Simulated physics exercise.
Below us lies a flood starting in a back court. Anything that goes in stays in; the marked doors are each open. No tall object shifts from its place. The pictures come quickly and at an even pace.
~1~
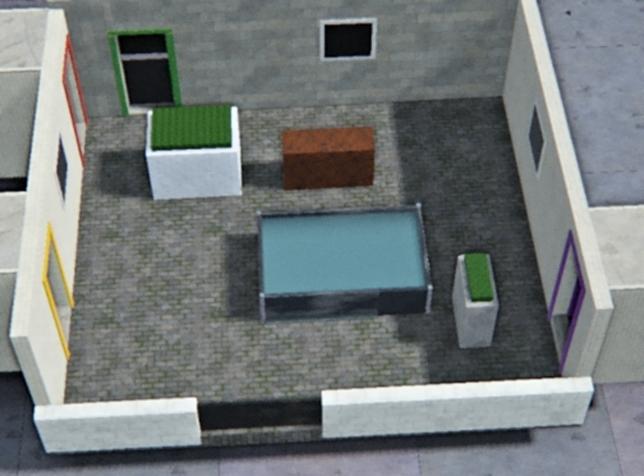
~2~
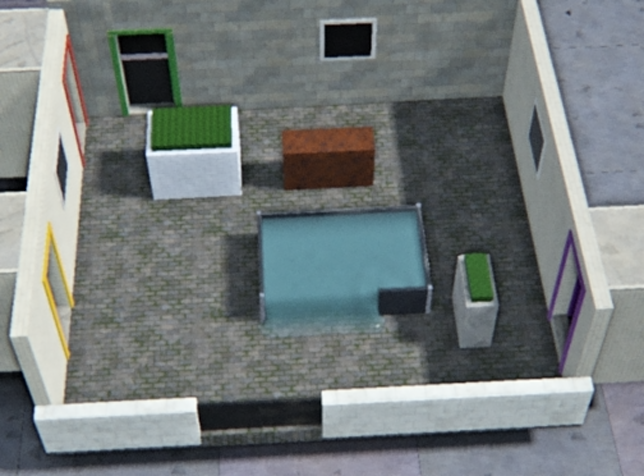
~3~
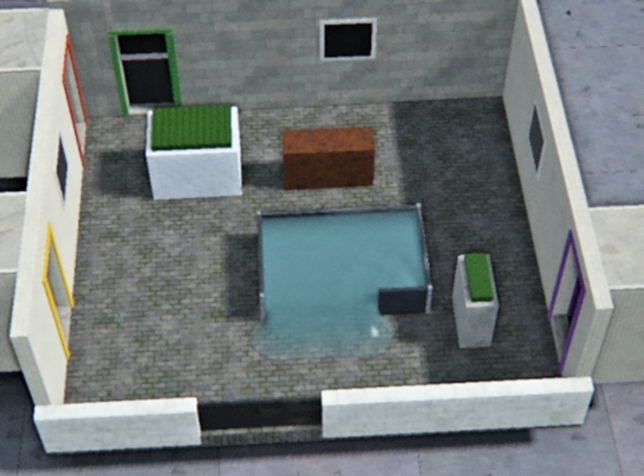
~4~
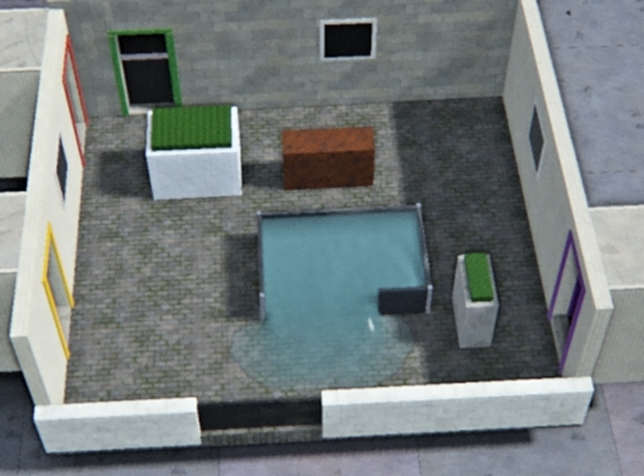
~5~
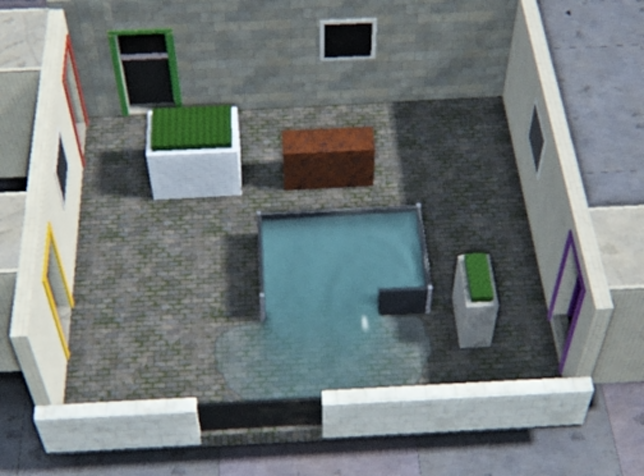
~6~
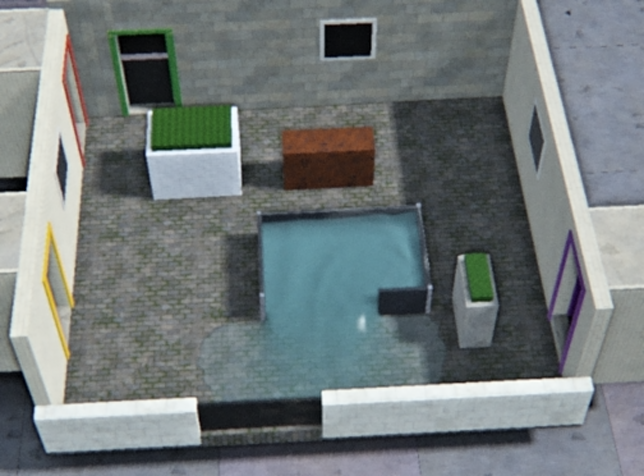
In this clip, water in a rectangular tank in a walled, paved court pours out through a gap in the tank's front side and spreads across the paving toward the low front wall, while the surrounding blocks stay still.
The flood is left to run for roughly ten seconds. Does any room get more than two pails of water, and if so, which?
I expect the red door to see two buckets at most; I expect the yellow door to see over two buckets; I expect the green door to see over two buckets; I expect the purple door to see two buckets at most.
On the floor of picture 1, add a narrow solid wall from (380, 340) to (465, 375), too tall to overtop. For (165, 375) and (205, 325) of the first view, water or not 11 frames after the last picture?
Taking the points in order, the first is inundated and the second is high and dry.
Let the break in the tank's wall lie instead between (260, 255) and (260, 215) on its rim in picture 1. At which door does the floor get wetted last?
The purple door comes last.
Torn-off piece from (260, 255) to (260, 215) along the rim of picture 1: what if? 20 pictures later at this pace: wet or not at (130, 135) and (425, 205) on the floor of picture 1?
Note: Point one inundated; point two unreached.
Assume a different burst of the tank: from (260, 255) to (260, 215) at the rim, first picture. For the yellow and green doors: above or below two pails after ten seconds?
Yellow door: Crosses the line; green door: Crosses the line.
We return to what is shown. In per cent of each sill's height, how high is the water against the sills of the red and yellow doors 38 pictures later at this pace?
Readings, in sequence: 50 percent and 140 percent.
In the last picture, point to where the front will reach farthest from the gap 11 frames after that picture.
Approximate pixel: (62, 430).
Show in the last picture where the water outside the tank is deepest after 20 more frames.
Somewhere close to (62, 430).
A moment on, water covers 15 % of the floor; the red door not reached, the yellow door not reached, the green door not reached, the purple door not reached.
Next, water covers 25 % of the floor; the red door not reached, the yellow door not reached, the green door not reached, the purple door not reached.
Then, water covers 40 % of the floor; the red door not reached, the yellow door under two buckets in, the green door not reached, the purple door under two buckets in.
Later, water covers 75 % of the floor; the red door wet at the sill, nothing in, the yellow door over two buckets in, the green door over two buckets in, the purple door under two buckets in.
In the end, water covers 95 % of the floor; the red door under two buckets in, the yellow door over two buckets in, the green door far over two buckets in, the purple door under two buckets in.
